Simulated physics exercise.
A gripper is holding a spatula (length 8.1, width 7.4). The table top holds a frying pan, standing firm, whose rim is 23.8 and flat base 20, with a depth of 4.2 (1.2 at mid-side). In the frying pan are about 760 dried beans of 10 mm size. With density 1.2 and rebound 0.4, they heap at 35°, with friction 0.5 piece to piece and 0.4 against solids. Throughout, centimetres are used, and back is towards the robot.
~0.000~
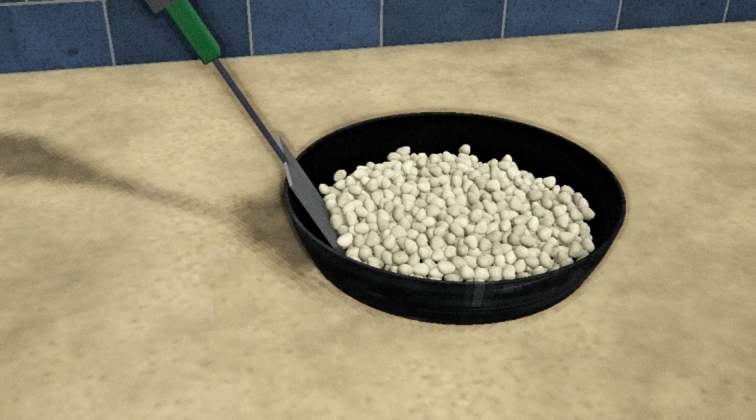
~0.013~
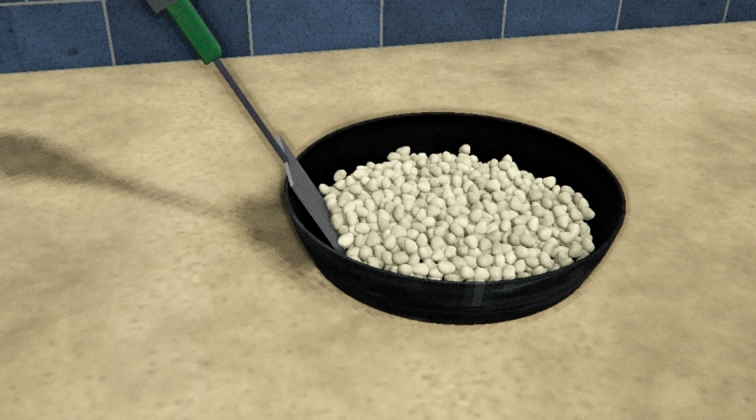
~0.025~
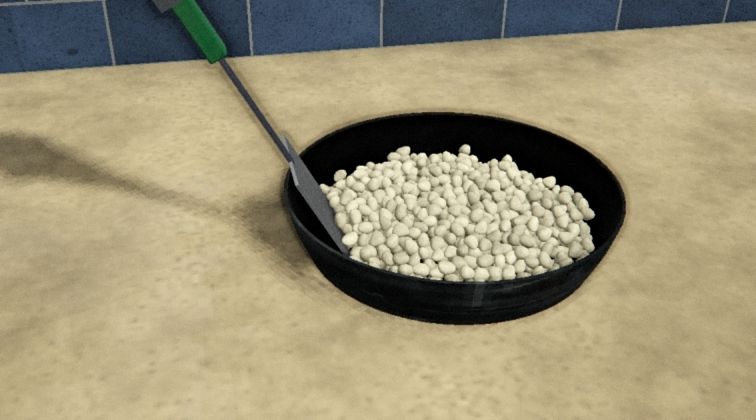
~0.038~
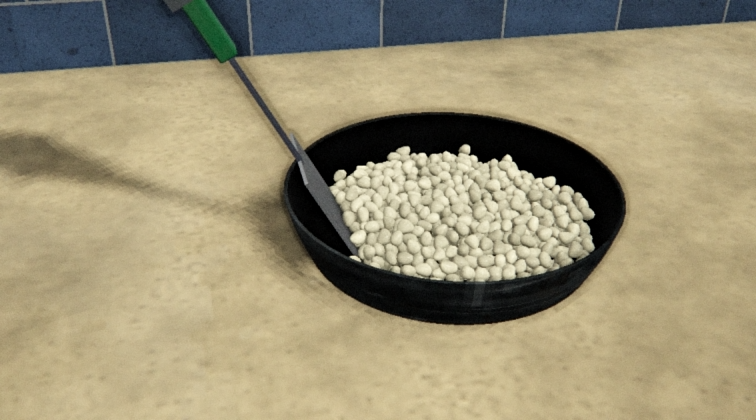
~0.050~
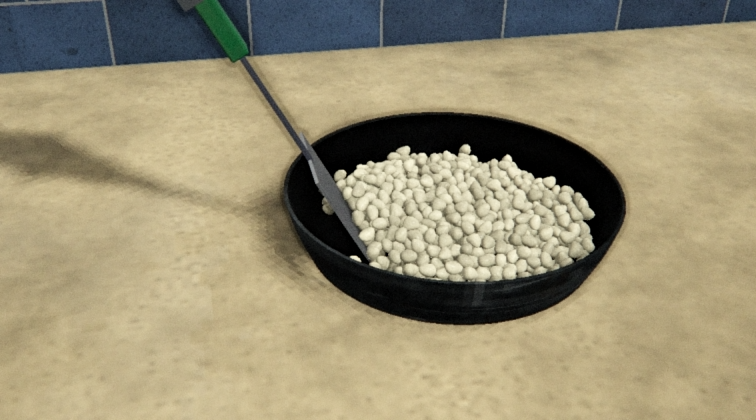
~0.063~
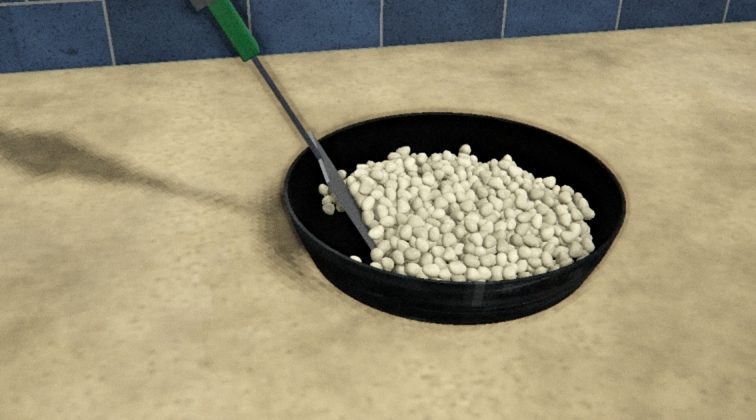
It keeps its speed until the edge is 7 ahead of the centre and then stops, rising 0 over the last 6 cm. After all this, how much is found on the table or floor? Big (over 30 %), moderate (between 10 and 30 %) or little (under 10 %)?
The share is little.
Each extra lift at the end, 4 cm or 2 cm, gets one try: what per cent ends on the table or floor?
Result: Approx. 5 % and 5 %, one try each.
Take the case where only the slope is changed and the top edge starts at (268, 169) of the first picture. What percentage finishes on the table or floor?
Some 0 per cent.
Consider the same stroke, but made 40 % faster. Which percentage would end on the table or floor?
Around 5 per cent would finish on the table or floor.
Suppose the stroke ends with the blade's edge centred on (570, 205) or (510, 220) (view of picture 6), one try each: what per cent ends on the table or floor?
Estimates, in order: 25 % and 0 %.
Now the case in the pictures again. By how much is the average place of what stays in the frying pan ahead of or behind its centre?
The balance point is about 4.0 cm ahead.
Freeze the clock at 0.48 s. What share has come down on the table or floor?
I'd put it at around 5 per cent.
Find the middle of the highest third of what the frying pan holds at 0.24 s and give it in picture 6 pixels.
Near (520, 186).
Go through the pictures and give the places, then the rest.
In the first frame, spatula top edge at (284, 159), sloping 62°; upper third of the load around (447, 209), from x 325 to 585, top at y 150; 760 in the frying pan.
In the second frame, spatula top edge at (284, 158), sloping 62°; upper third of the load around (447, 209), from x 325 to 585, top at y 150.
In the third frame, spatula top edge at (289, 158), sloping 62°; upper third of the load around (447, 208), from x 325 to 585, top at y 150.
In the fourth frame, spatula top edge at (298, 157), sloping 62°; upper third of the load around (447, 206), from x 325 to 585, top at y 150.
In the fifth frame, spatula top edge at (308, 156), sloping 62°; upper third of the load around (445, 205), from x 325 to 585, top at y 150.
In the sixth frame, spatula top edge at (318, 155), sloping 62°; upper third of the load around (452, 204), from x 325 to 585, top at y 150; 760 in the frying pan.
By 0.15 s, sloping 62°, highest piece 5 above the table; 760 in the frying pan.
By 0.24 s, sloping 62°, highest piece 7 above the table; 760 in the frying pan.
By 0.48 s, sloping 62°, highest piece 6 above the table; 736 in the frying pan, 22 on the table or floor, 2 on the blade or in flight.
By 1.53 s, sloping 62°, highest piece 6 above the table; 736 in the frying pan, 24 on the table or floor.
Final count, 736 in the frying pan, 24 on the table or floor. That is 3 % on the table or floor.
